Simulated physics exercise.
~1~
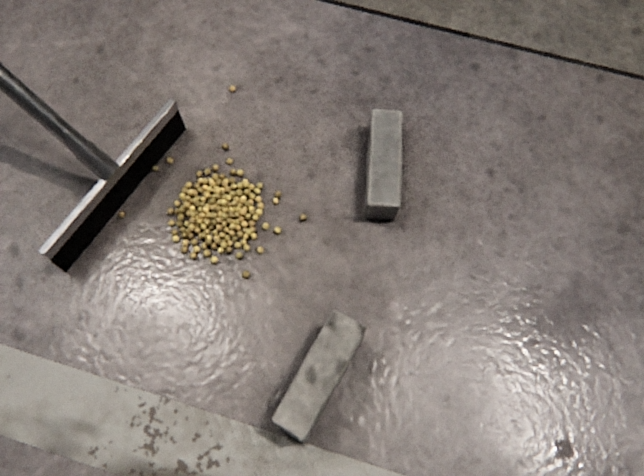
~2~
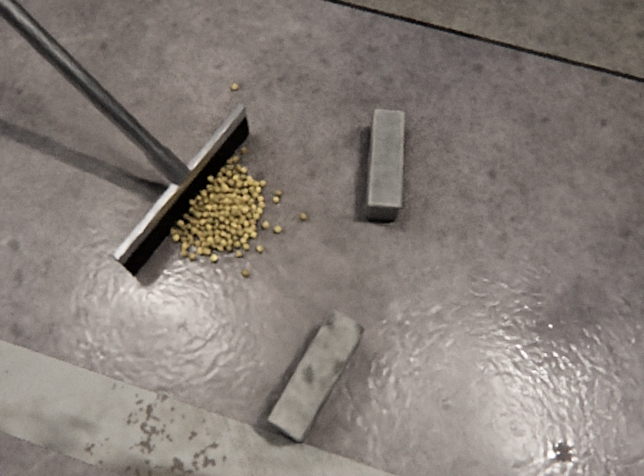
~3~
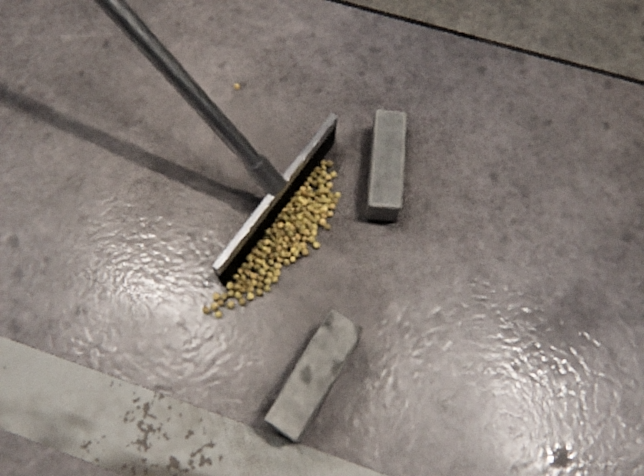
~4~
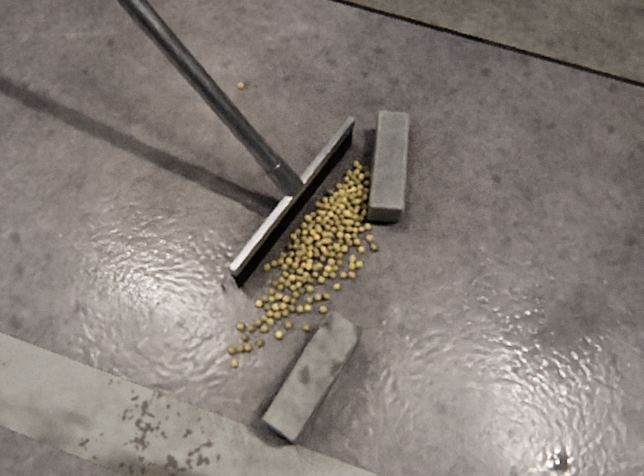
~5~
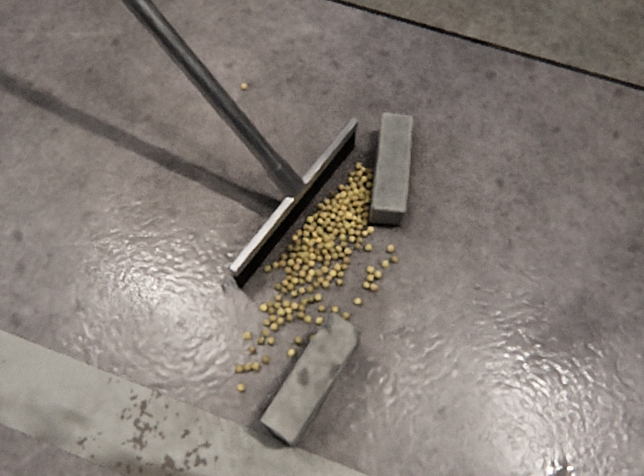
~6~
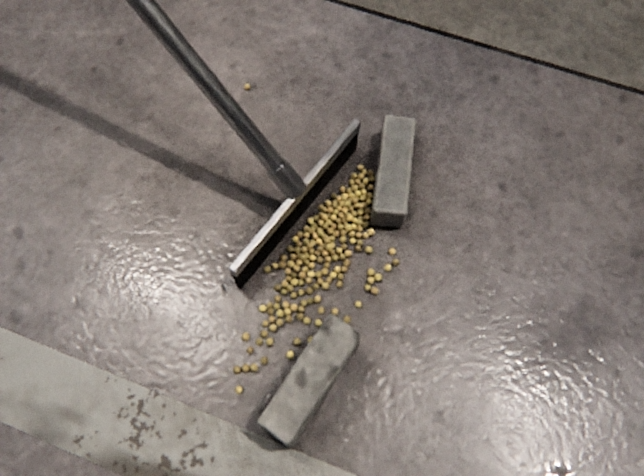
A squeegee pushes a pile of soya beans right and stops, leaving most before two blocks.
